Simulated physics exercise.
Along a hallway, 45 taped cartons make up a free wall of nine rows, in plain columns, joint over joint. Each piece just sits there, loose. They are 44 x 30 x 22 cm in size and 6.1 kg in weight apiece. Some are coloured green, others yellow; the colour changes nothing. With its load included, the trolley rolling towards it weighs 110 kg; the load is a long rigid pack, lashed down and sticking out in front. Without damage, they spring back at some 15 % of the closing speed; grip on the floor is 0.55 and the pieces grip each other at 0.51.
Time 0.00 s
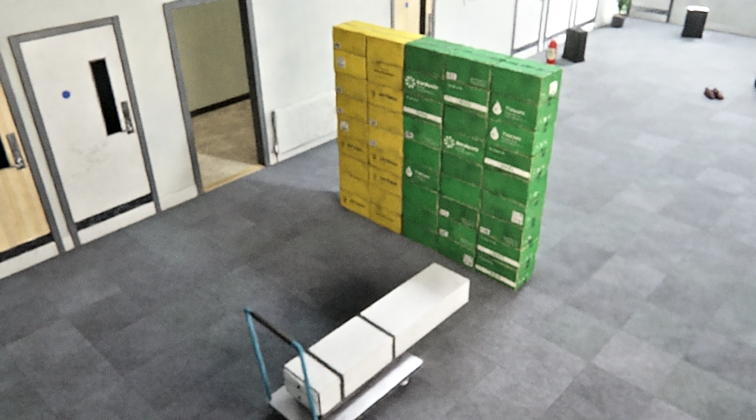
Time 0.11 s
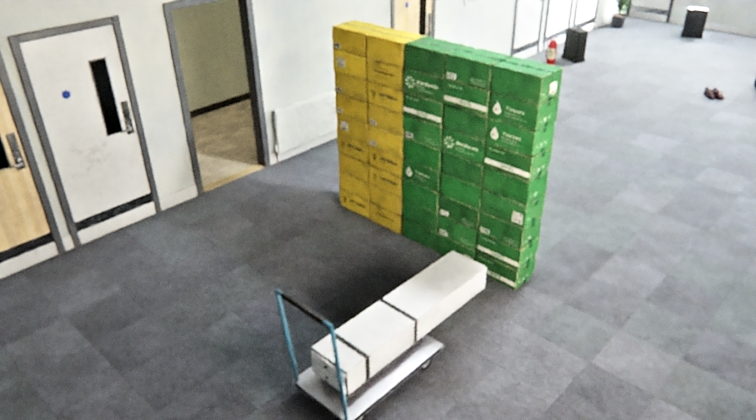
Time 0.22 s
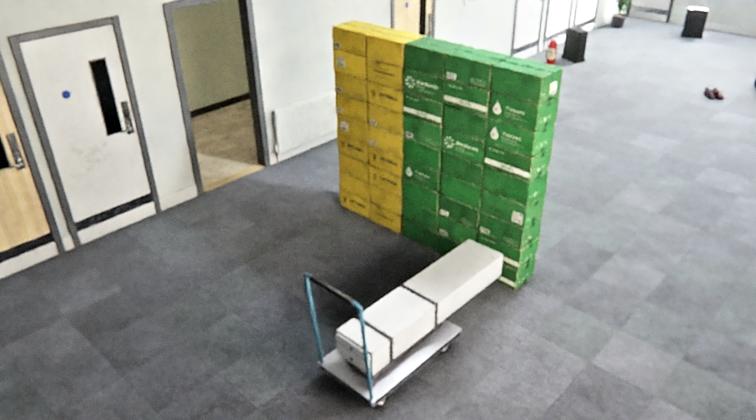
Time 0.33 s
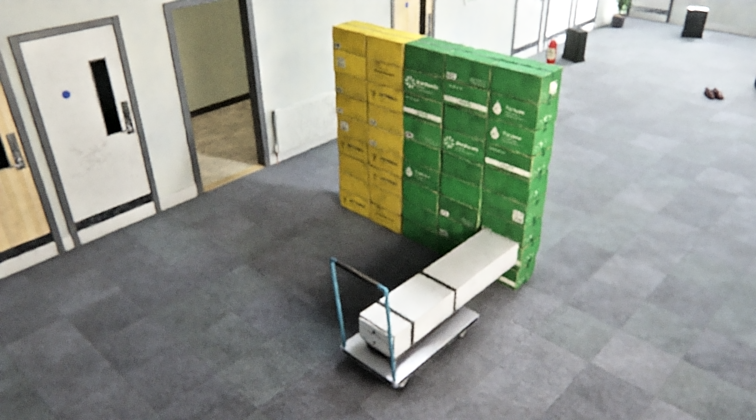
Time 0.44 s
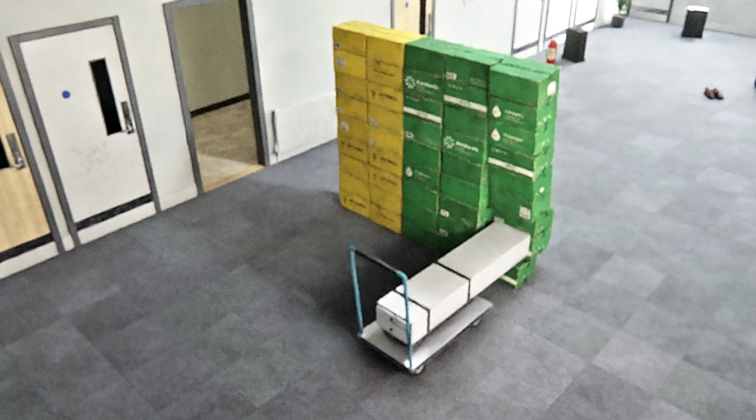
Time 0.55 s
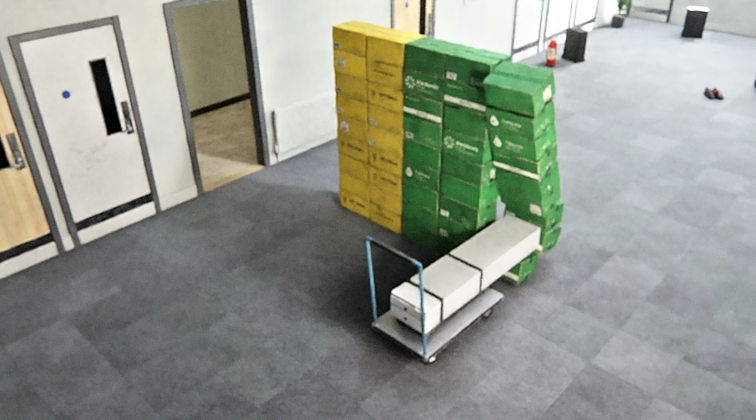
The clip opens on a flat trolley carrying a long white pack strapped down, short of a wall of stacked yellow and green cartons. The trolley rolls toward the green end, and the pack's front pushes into the lower cartons. The right-hand green column shifts back, its upper boxes leaning toward the trolley.
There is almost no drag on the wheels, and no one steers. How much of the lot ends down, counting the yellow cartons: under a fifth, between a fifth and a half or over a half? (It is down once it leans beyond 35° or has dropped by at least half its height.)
Below a fifth.
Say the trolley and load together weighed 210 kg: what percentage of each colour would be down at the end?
Colour by colour that makes green 60, yellow 0 percent.
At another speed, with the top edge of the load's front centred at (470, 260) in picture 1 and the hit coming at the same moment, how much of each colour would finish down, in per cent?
Result - green: 30%; yellow: 0%.
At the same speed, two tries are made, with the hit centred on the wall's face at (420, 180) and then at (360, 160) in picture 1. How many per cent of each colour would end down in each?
Green 30 then 0, yellow 0 then 80 per cent.
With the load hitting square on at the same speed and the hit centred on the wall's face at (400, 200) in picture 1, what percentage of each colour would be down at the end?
For green it's 30 per cent, for yellow 40 per cent.
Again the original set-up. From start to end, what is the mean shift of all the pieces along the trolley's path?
Around 5 centimetres.
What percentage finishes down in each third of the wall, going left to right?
Left third 0 per cent, middle 0 per cent, right 40 per cent.
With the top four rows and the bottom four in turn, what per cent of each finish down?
20 % and 20 %.
After 0.70 s, load 58 cm past the wall's line, still rolling; none of the 18 yellow cartons down (8 of 45 in all colours); top yellow carton unmoved; top green carton leaning 39°, 28 cm lower.
After 0.96 s, load 81 cm past the wall's line, still rolling; none of the 18 yellow cartons down (8 of 45 in all colours); top yellow carton unmoved; top green carton leaning 71°, 92 cm lower.
After 1.88 s, load 79 cm past the wall's line, still rolling; none of the 18 yellow cartons down (8 of 45 in all colours); top yellow carton unmoved; top green carton 1.73 m lower.
At rest (4.1 s), load 76 cm past the wall's line, stopped; none of the 18 yellow cartons down (8 of 45 in all colours); top yellow carton unmoved; top green carton 1.73 m lower. That is 0 per cent. As the last picture would show them, middles, top yellow carton near (395, 47), top green carton near (418, 379).
